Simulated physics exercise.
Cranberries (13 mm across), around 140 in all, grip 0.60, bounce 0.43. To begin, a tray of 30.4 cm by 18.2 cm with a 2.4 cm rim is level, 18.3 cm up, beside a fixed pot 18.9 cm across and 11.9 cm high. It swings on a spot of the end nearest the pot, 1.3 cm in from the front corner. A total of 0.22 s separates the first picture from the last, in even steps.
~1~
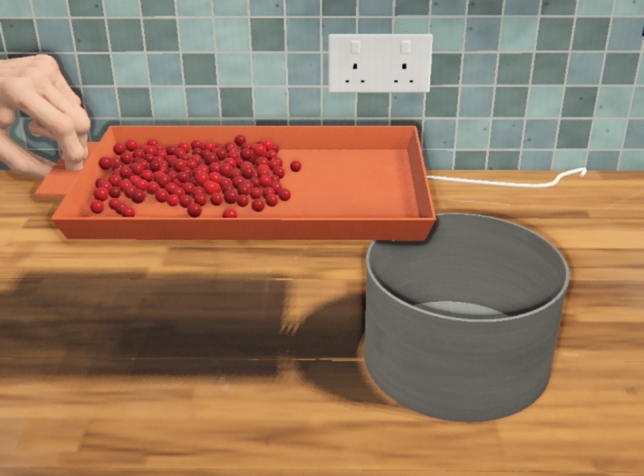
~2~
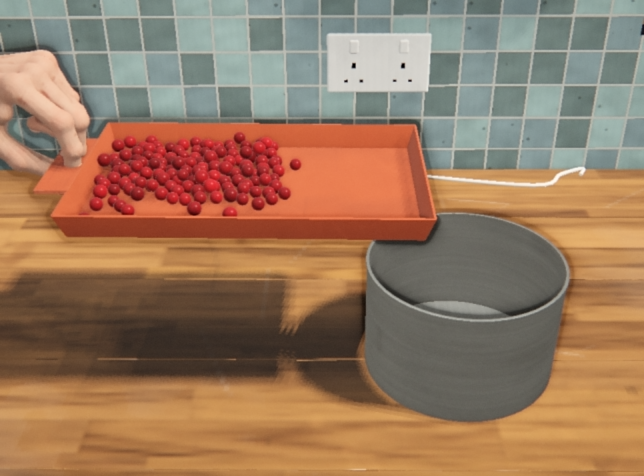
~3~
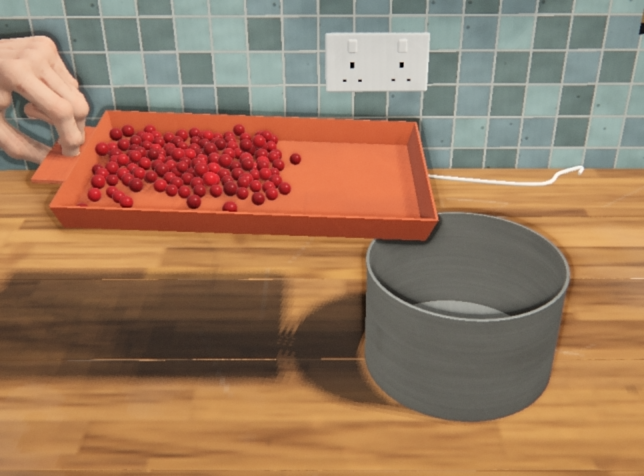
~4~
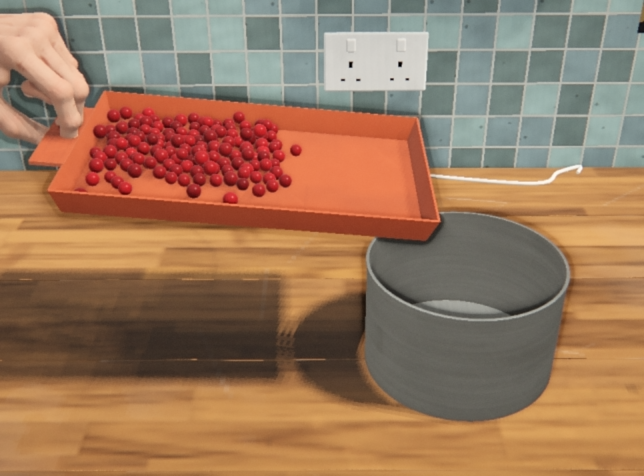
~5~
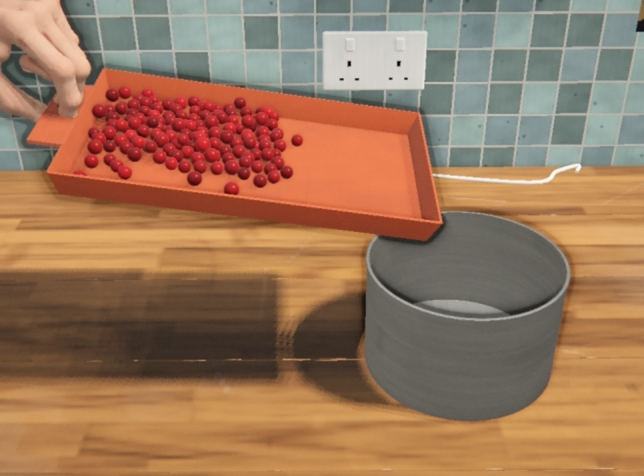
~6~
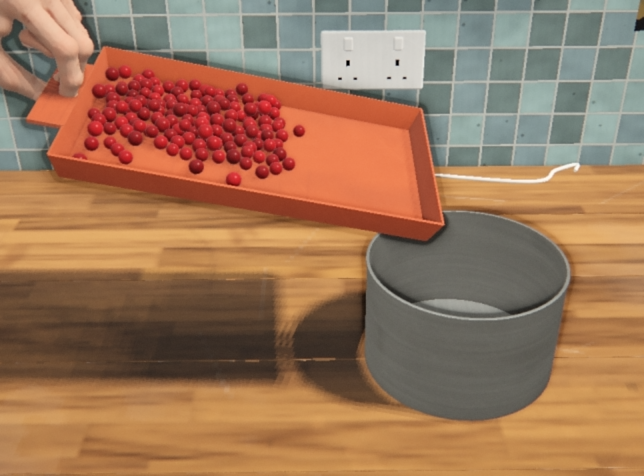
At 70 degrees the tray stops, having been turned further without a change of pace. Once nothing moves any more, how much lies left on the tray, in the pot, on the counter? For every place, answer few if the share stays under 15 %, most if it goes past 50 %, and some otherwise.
Shares - tray: Some; pot: Some; counter: Some.
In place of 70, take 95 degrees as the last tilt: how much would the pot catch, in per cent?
That would be around 60 percent.
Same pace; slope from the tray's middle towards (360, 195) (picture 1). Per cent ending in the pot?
Roughly 45 percent of them.
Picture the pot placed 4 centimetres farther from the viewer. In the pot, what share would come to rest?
Near 10 per cent in that case.
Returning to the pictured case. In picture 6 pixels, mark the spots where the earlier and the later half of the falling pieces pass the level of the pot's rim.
I'd mark about (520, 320) for the first half, then (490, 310) for the second.
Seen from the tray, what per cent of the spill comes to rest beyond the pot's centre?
That works out to about 100 percent.
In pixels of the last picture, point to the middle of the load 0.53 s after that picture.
(428, 181), roughly.
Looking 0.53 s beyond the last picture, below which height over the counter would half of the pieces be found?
About 24 cm.
Then, 0.32 s after the last picture, tilt 42 degrees; the tray holds 100 %, the pot 0 %.
Then, 0.53 s after the last picture, tilt 60 degrees; the tray holds 90 %, the pot 0 %.
Then, 0.85 s after the last picture, tilt 70 degrees; the tray holds 40 %, the pot 30 %.
In the end, tray 35 %, pot 35 %, counter 30 %.
